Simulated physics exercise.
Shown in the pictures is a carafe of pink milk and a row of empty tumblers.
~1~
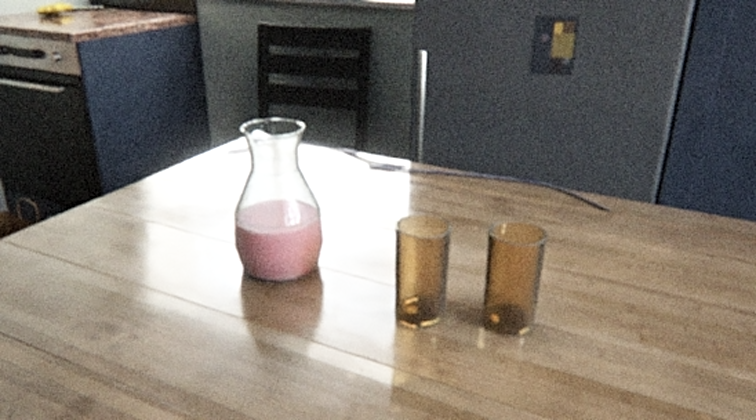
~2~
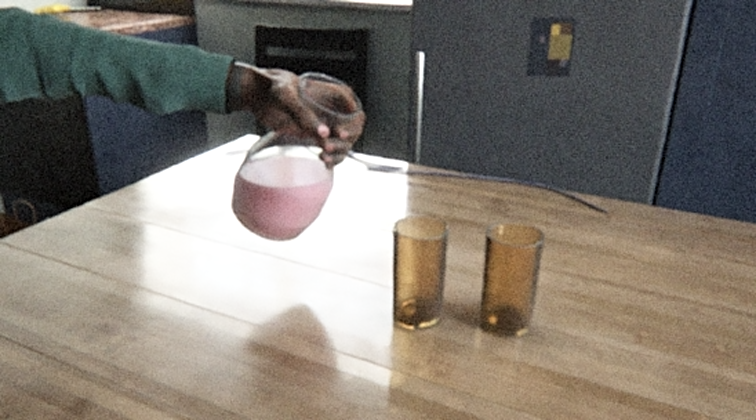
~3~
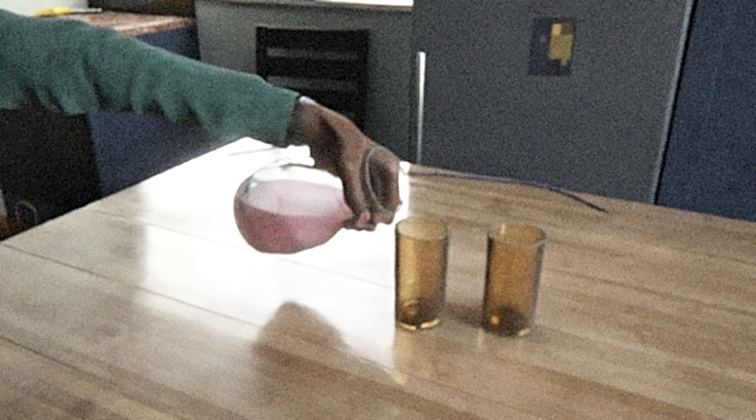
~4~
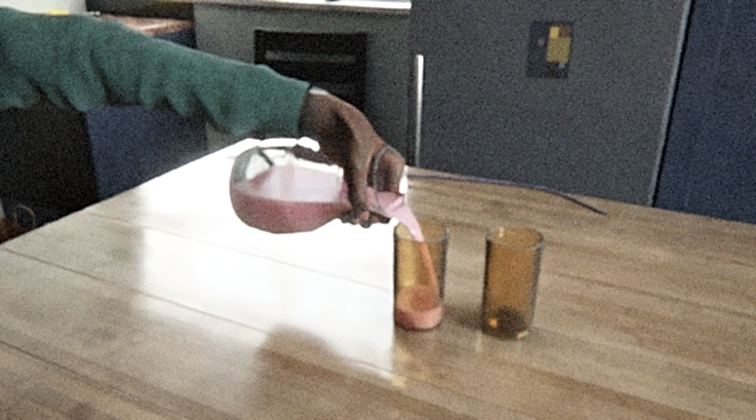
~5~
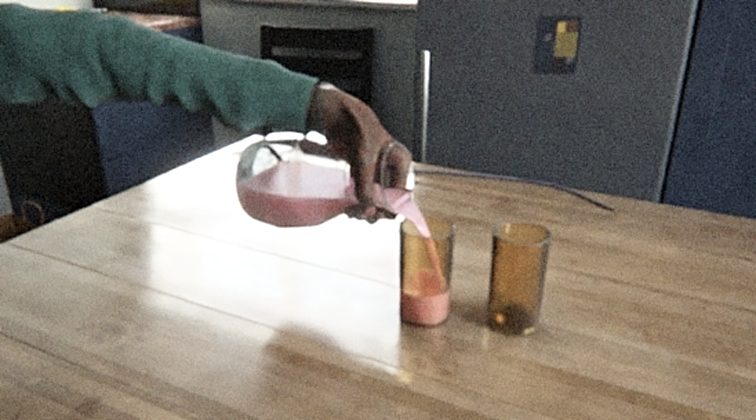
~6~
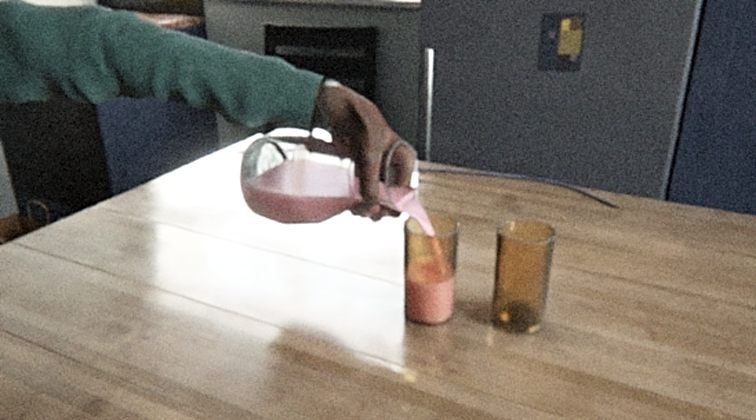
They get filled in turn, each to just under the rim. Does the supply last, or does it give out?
Sufficient.
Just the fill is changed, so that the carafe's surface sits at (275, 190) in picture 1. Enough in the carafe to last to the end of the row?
Finding: Supply holds.
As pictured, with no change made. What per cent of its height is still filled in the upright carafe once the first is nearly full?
The level stands close to 20 percent.
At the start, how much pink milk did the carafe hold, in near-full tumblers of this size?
I'd put it at close to 2.5 servings.
A moment on, the first is about two thirds full.
Further on, the first is done and the carafe has about two thirds of its load.
When it is over, both are full and about a quarter of the pink milk is over.
